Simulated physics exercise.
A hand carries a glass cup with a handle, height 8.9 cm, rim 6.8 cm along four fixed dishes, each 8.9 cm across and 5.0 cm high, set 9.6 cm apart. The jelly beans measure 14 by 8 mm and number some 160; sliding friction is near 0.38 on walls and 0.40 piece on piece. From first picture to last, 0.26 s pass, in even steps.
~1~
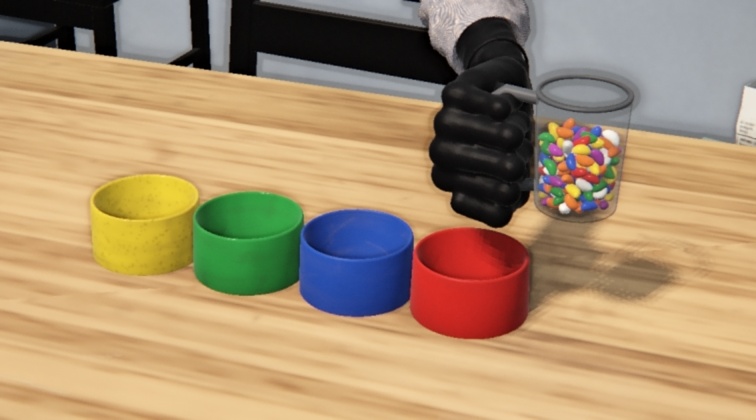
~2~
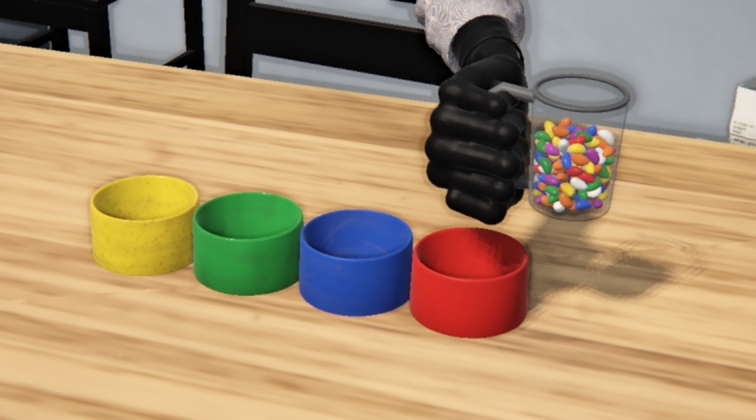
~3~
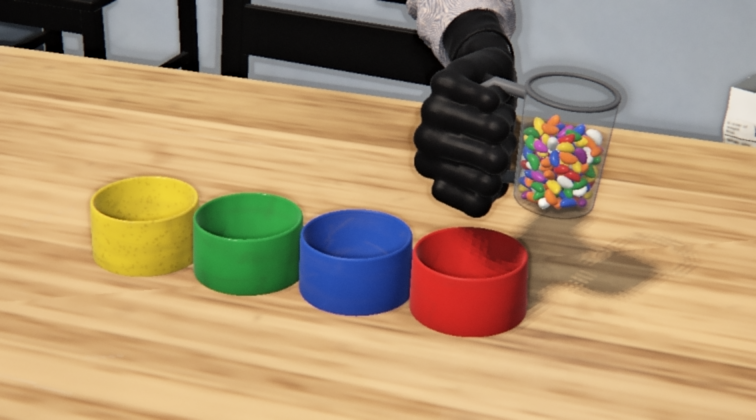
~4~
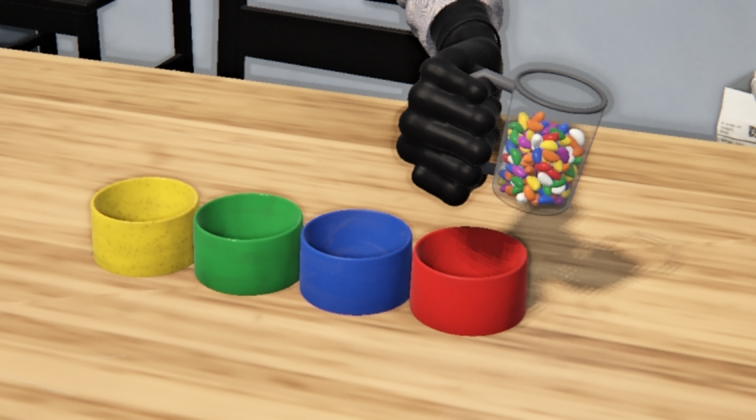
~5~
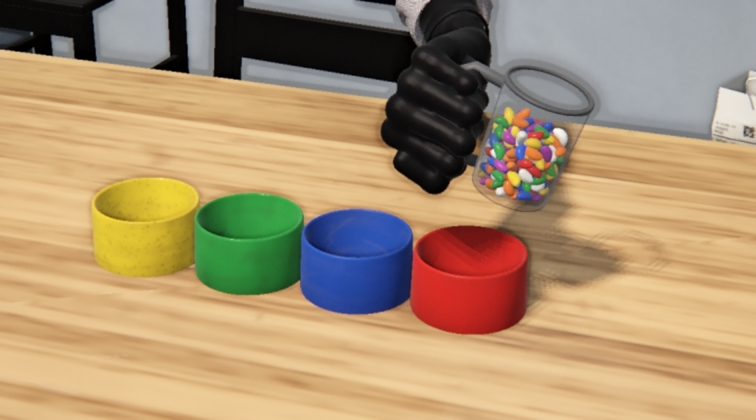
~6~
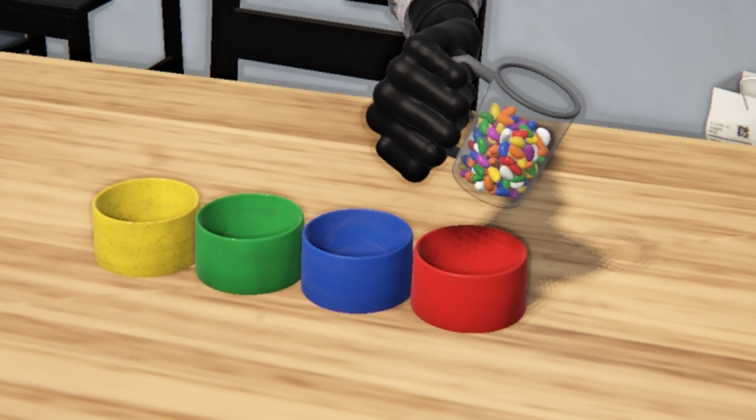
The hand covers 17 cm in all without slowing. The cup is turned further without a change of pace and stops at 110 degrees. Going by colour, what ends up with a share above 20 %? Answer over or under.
Red over, blue under, green under, yellow under, counter under.
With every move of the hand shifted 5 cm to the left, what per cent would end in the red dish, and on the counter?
Then: Red 0; counter 0.
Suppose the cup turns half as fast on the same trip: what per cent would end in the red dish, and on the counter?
Then: Red 90; counter 10.
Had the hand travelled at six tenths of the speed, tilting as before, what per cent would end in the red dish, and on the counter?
Red 90, counter 10.
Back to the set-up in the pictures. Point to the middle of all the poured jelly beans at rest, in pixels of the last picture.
Around (461, 284).
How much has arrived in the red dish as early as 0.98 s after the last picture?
Some 30 per cent.
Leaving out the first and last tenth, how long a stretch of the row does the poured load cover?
Roughly 6 cm.
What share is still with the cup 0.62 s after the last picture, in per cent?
Some 100 per cent of the load.
Then, 0.37 s after the last picture, tilt 65 degrees; cup holds 100 %.
Then, 0.62 s after the last picture, tilt 93 degrees; cup holds 100 %.
Then, 0.98 s after the last picture, tilt 110 degrees; cup holds 60 %, red 30 %.
In the end, red 90 %, blue 5 %, green 0 %, yellow 0 %, counter 5 %.
